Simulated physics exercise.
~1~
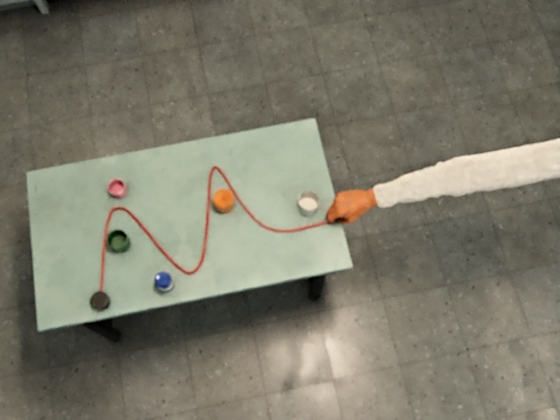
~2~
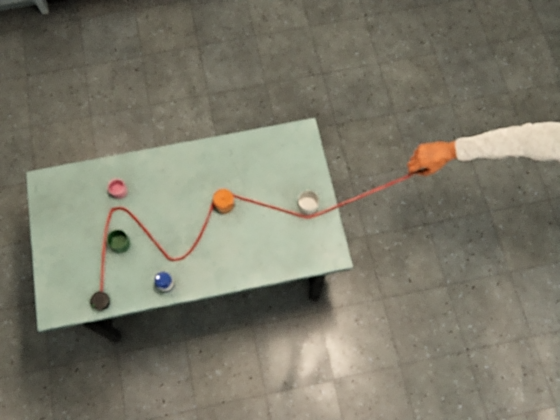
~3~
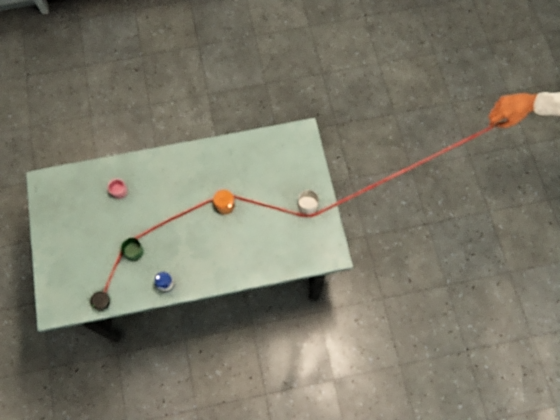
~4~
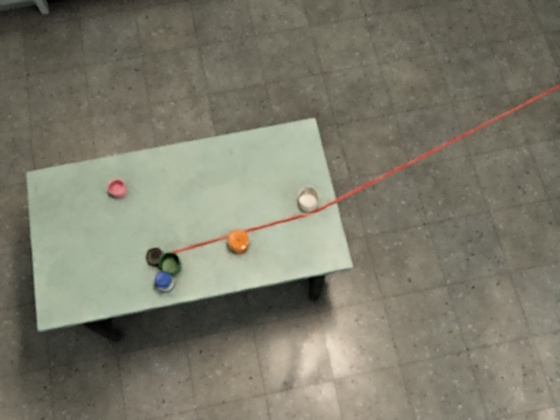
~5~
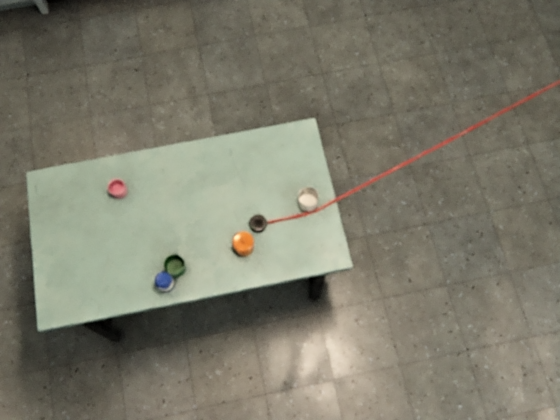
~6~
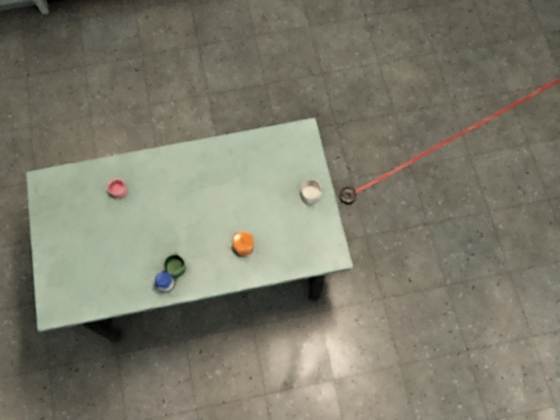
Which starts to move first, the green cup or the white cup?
The green cup starts to move first, shifting as the cord is pulled straighter. The white cup only shifts slightly near the end, when the black puck passes beyond the table's right edge.
